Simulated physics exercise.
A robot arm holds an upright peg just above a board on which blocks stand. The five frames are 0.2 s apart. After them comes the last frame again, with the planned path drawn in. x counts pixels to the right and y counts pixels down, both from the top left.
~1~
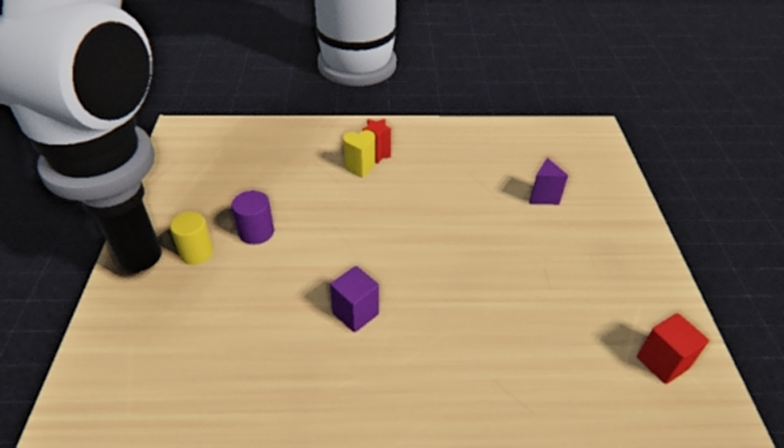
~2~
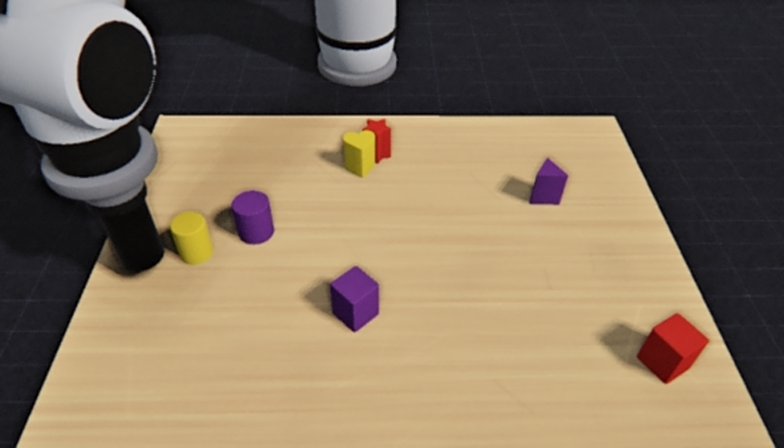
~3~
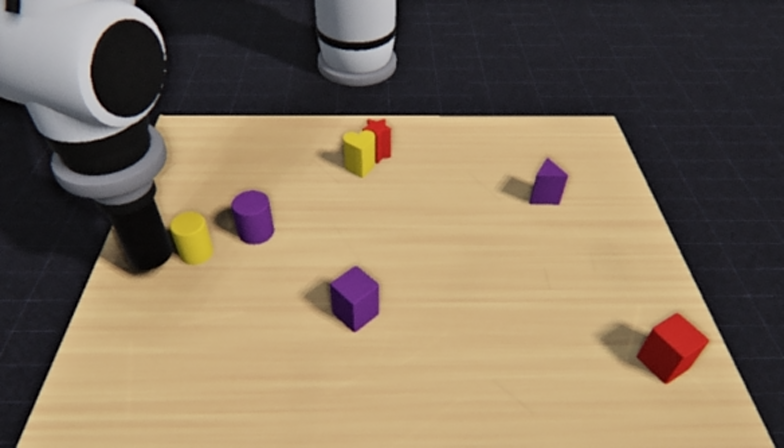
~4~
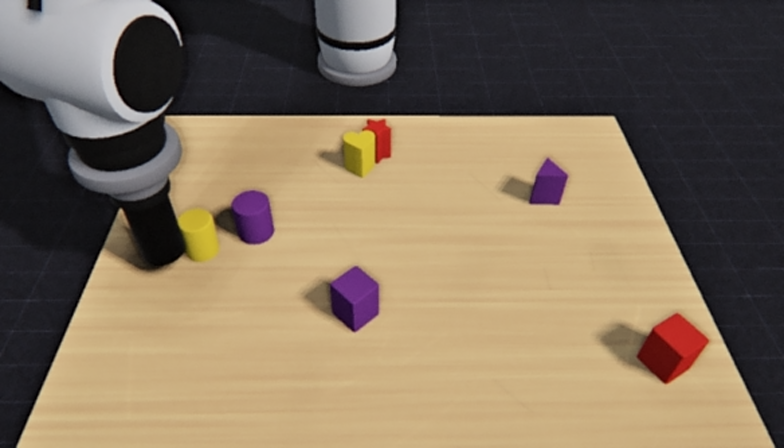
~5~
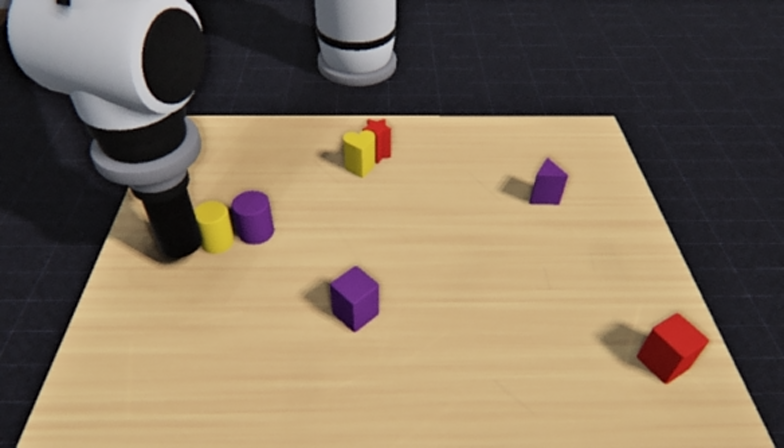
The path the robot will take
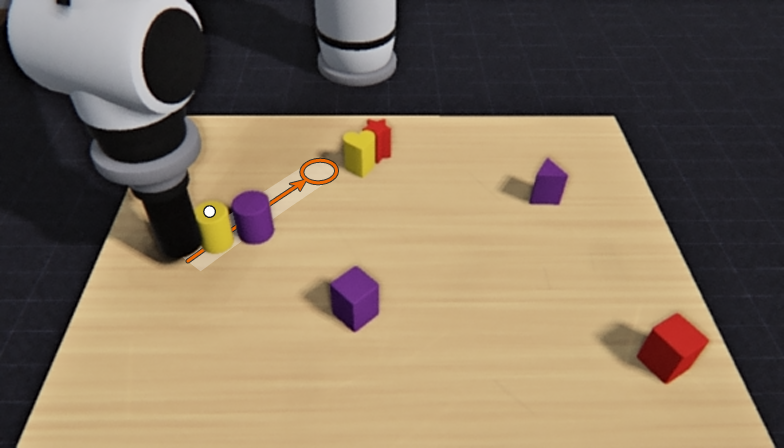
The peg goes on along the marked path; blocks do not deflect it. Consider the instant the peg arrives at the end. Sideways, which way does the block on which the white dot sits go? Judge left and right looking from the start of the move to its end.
The shift is leftward.
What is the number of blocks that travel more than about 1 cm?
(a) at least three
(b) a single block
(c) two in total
The correct letter is c.
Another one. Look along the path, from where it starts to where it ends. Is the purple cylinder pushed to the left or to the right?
Towards the right-hand side.
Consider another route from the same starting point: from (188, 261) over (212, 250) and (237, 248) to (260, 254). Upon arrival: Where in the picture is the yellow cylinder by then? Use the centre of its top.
It sits at (241, 192).
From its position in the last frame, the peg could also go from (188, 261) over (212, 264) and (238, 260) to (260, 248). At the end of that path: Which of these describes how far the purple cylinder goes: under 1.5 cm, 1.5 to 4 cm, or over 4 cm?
Movement: 1.5 to 4 cm.
The drawn path runs from (188, 261) to (319, 171); the dot is on the yellow cylinder.
What follows on the original path. One third of the way, peg (231, 209); yellow cylinder (252, 176); purple cylinder (281, 186).
Two thirds of the way, peg (276, 180); yellow cylinder (284, 147); purple cylinder (306, 179).
At the end, peg (318, 154); yellow cylinder (301, 125); purple cylinder (311, 176); yellow heart block not moved.
